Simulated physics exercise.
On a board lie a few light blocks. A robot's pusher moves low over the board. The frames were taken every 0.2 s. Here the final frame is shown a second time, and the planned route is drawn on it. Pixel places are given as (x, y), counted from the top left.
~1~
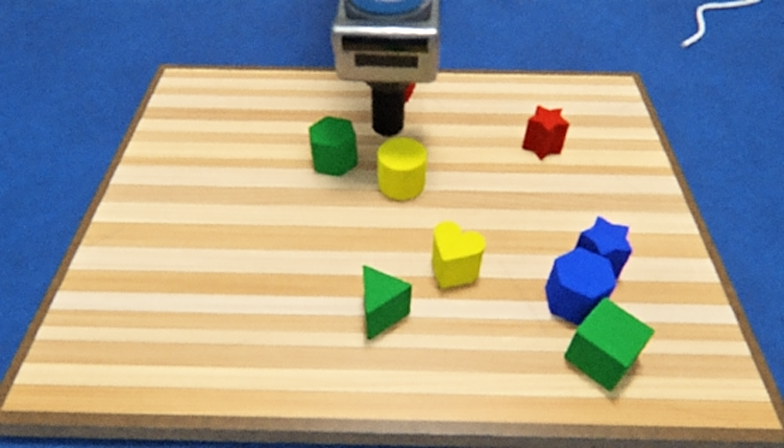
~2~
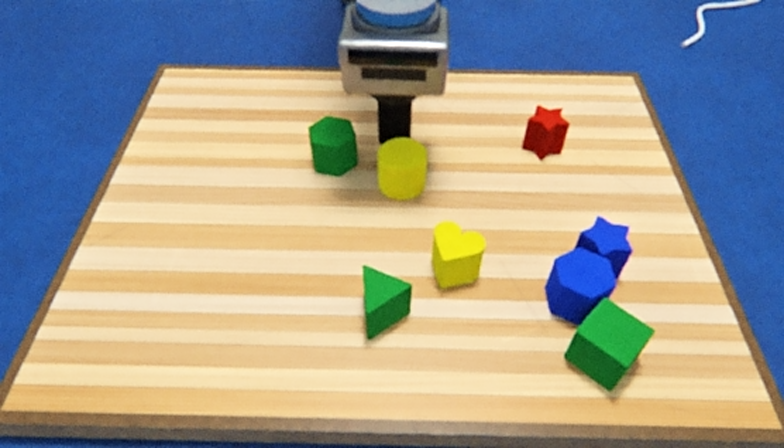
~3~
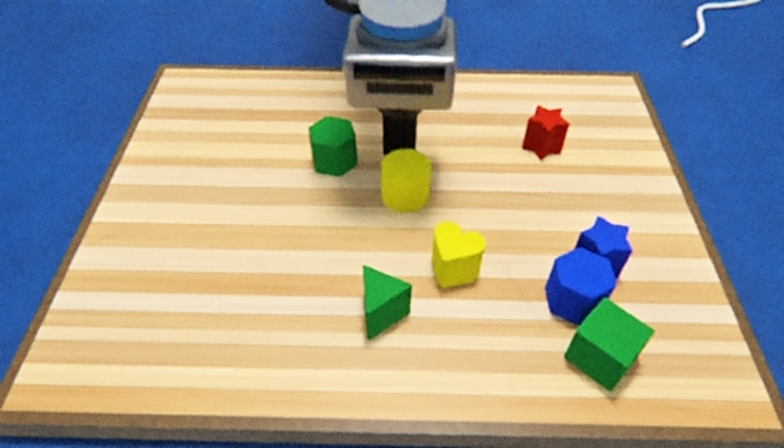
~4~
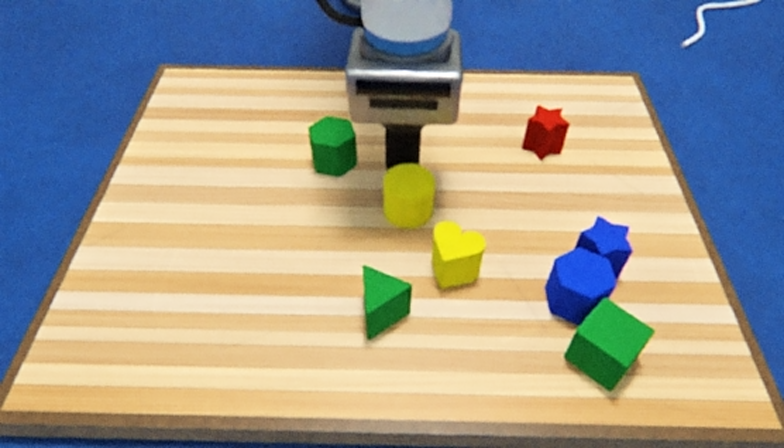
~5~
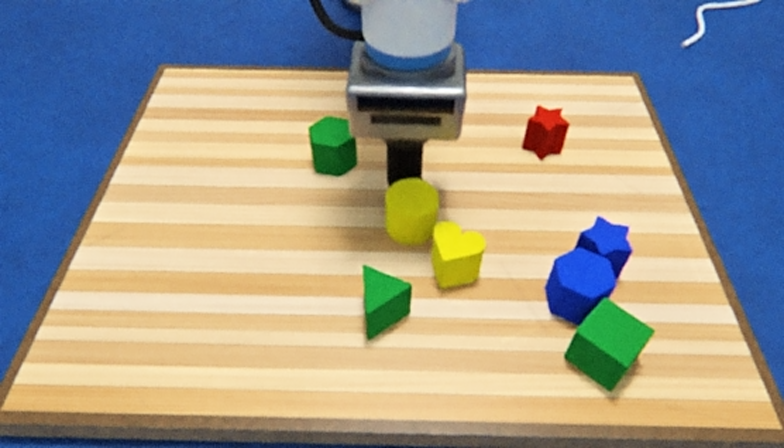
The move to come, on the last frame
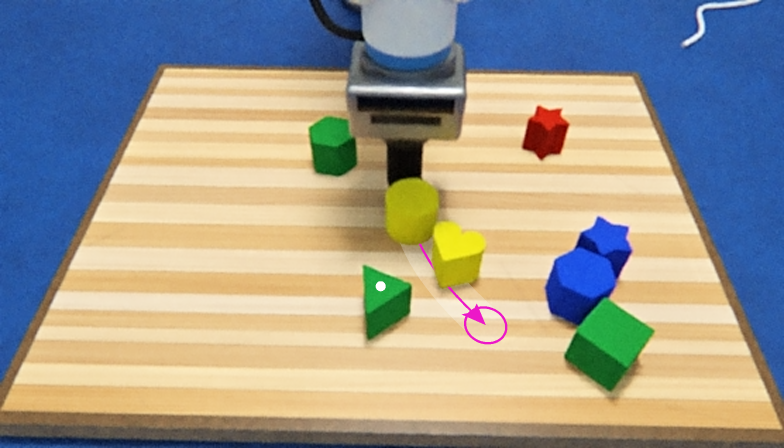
A robot arm lowered its dark pusher behind the yellow round block and slowly pushed it a short way down the board, close to the yellow heart, while the other colored blocks stayed still.
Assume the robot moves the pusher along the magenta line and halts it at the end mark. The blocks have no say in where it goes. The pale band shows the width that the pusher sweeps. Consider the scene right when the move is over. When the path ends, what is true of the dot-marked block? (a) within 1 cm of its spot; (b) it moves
b - it moves.
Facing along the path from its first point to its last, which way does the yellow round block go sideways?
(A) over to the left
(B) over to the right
The one that fits is B, over to the right.
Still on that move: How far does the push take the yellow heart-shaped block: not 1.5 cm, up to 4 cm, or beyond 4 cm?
The answer will be the long band, over 4 cm.
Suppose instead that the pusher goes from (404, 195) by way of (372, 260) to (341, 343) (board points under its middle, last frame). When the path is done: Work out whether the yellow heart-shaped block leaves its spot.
By the last moment of the path, the yellow heart-shaped block has shifted.
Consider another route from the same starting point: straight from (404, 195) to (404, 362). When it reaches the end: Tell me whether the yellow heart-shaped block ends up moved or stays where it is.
That block moves.
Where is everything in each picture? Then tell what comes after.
The first frame shows pusher's lower end (388, 127); green triangle (381, 286); yellow round block (402, 153); yellow heart-shaped block (457, 240); blue hexagon (586, 271).
The second frame shows pusher (394, 139); blocks still.
The third frame shows pusher (399, 152); yellow round block (406, 165).
The fourth frame shows pusher (403, 166); yellow round block (409, 180).
The fifth frame shows pusher (404, 180); green triangle (381, 286); yellow round block (412, 196); yellow heart-shaped block (457, 240); blue hexagon (586, 271).
Drawn move, from (404, 195) through (417, 236) and (443, 281) to (486, 325); the dot is on the green triangle.
On the path given first. One third of the way, pusher (418, 223); yellow round block (419, 243); yellow heart-shaped block (472, 260), turned 60° anticlockwise.
Two thirds of the way, pusher (445, 267); green triangle (375, 295), turned 35° clockwise; yellow round block (427, 289); yellow heart-shaped block (482, 270), turned 90° anticlockwise.
At the end, pusher (489, 312); green triangle (375, 296), turned 40° clockwise; yellow round block (431, 303); yellow heart-shaped block (533, 298), turned 120° anticlockwise; blue hexagon still.
